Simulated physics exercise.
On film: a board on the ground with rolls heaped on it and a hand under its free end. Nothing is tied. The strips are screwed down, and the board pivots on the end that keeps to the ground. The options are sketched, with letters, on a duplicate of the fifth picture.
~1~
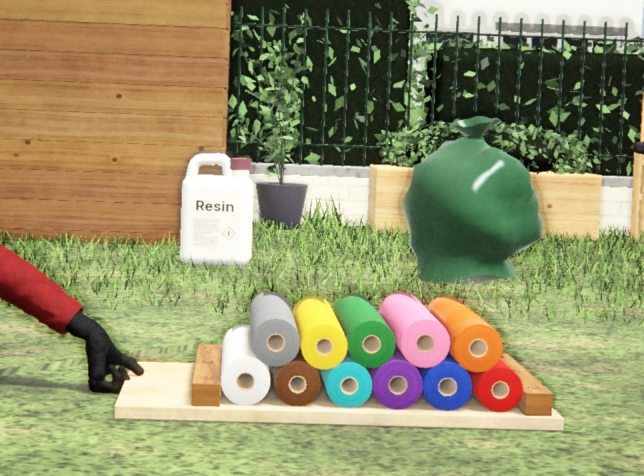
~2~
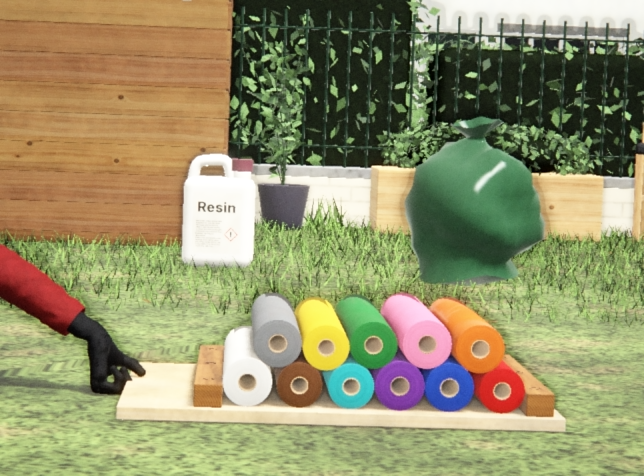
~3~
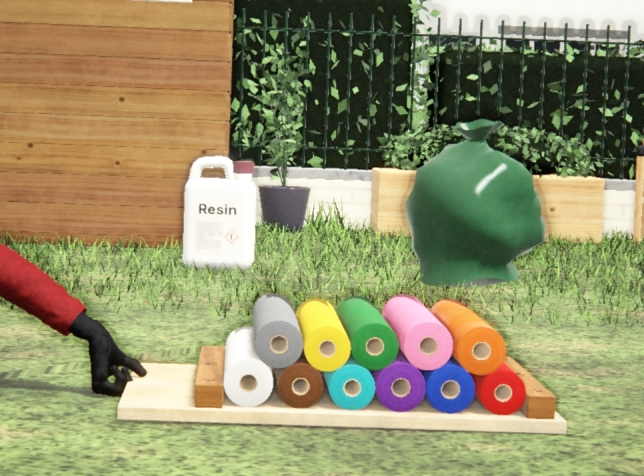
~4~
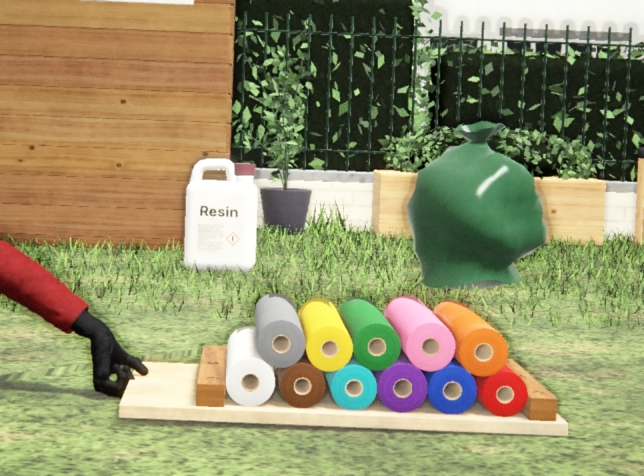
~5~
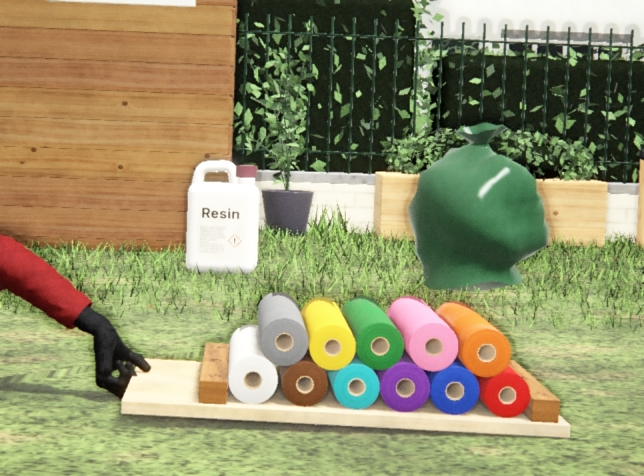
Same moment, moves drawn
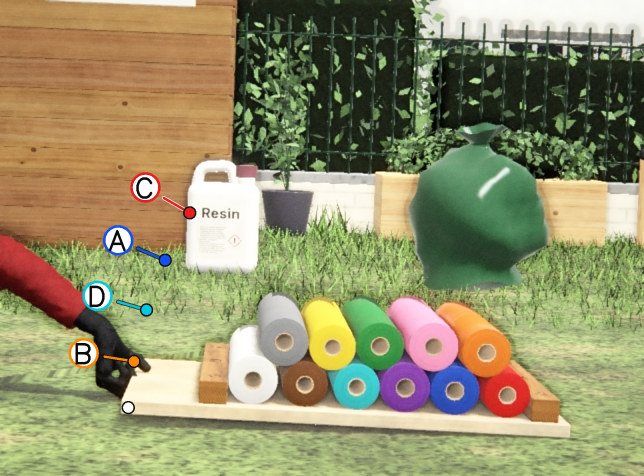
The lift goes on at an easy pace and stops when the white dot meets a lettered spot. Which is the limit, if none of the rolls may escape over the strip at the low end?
A is the limit.
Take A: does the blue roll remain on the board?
Yes.
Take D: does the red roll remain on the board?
Yes.
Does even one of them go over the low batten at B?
At B: No.
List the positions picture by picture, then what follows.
The first picture shows turquoise roll (349, 386); purple roll (398, 385); blue roll (447, 387).
The second picture shows blue roll (449, 387); red roll (502, 391).
The third picture shows board (336, 385); white roll (248, 383); brown roll (301, 386); orange roll (481, 351).
The fourth picture shows board (338, 385); white roll (251, 382); brown roll (302, 386).
The fifth picture shows board (340, 385); white roll (253, 380); brown roll (305, 384).
On the copy, A at (165, 260); B at (134, 362); C at (190, 213); D at (147, 310); the white dot at (128, 408).
On A. First, board at 15°.
Then, board at 21°.
Finally, board at 21°, none over the low batten.
By contrast, B none over the low batten; C five over the low batten; D none over the low batten.
